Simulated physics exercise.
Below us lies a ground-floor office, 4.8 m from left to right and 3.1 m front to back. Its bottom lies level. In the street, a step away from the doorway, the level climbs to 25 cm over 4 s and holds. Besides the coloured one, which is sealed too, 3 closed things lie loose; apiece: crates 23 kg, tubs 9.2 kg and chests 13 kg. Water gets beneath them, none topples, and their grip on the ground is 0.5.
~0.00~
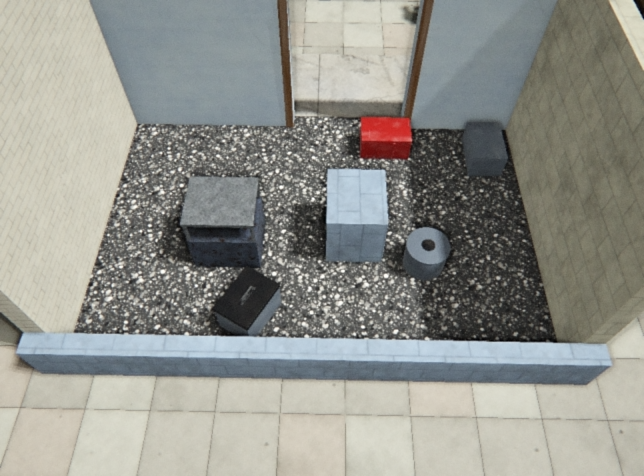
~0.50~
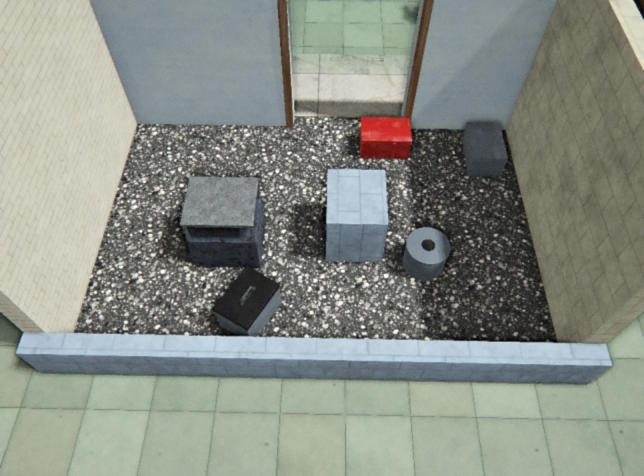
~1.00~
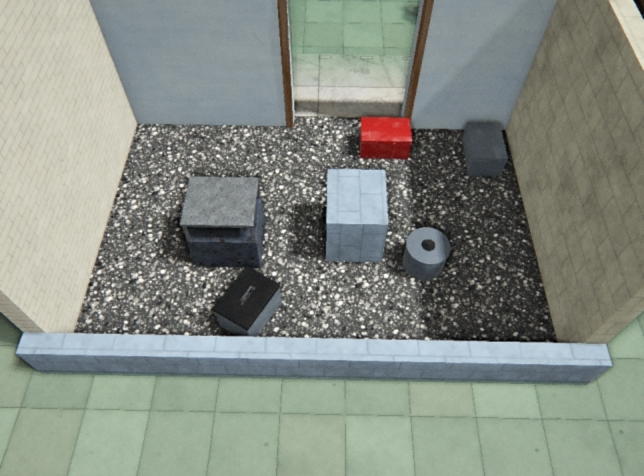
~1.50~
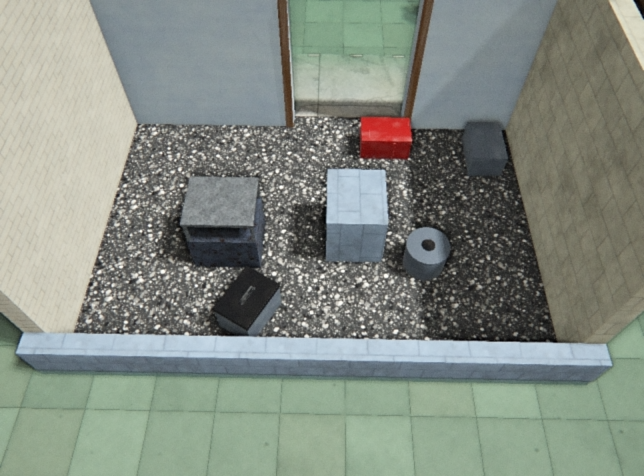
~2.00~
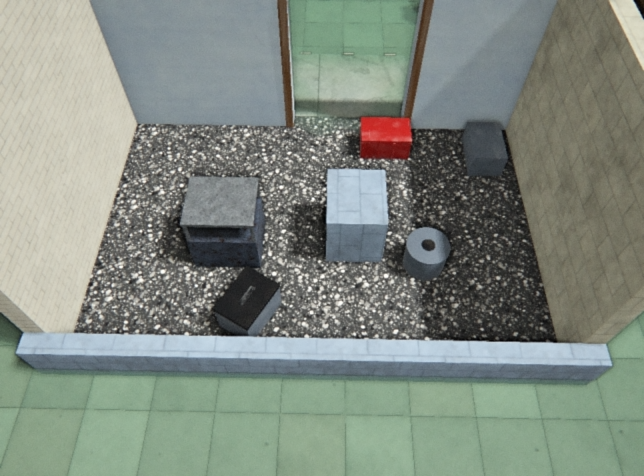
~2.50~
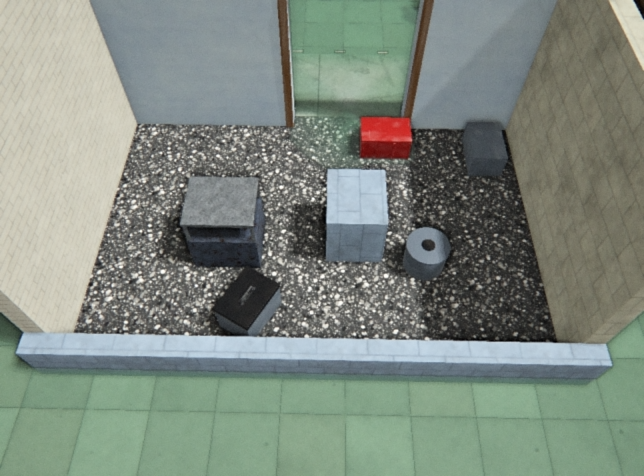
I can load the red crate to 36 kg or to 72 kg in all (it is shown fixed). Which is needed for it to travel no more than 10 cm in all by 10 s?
I expect that only the larger load is enough.
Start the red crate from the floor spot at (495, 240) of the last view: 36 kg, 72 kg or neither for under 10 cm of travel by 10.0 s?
Only the larger holds.
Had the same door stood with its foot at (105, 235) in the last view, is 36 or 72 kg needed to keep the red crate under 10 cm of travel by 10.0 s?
In that case the smaller load will do.
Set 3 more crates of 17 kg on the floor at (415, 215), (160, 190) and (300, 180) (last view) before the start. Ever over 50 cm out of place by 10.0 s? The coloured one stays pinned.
In that order: More, past it, more.
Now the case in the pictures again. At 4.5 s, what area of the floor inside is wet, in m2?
About 6.5 m2.
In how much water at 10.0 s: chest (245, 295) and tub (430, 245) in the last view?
Roughly 9 and 9 cm.
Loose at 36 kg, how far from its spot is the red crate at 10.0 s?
Roughly 200 cm.
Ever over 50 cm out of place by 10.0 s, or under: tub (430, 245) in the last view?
Answer: Under.
After 3.5 s the red crate would be 1 cm from its start with 36 kg and 0 cm from its start with 72 kg; 7 cm of water round it then.
After 4.5 s the red crate would be 35 cm from its start with 36 kg and 0 cm from its start with 72 kg; 9 cm of water round it then.
After 7.0 s the red crate would be 142 cm from its start with 36 kg and 0 cm from its start with 72 kg; 10 cm of water round it then.
After 10.0 s the red crate would be 195 cm from its start with 36 kg and 0 cm from its start with 72 kg; 12 cm of water round it then.
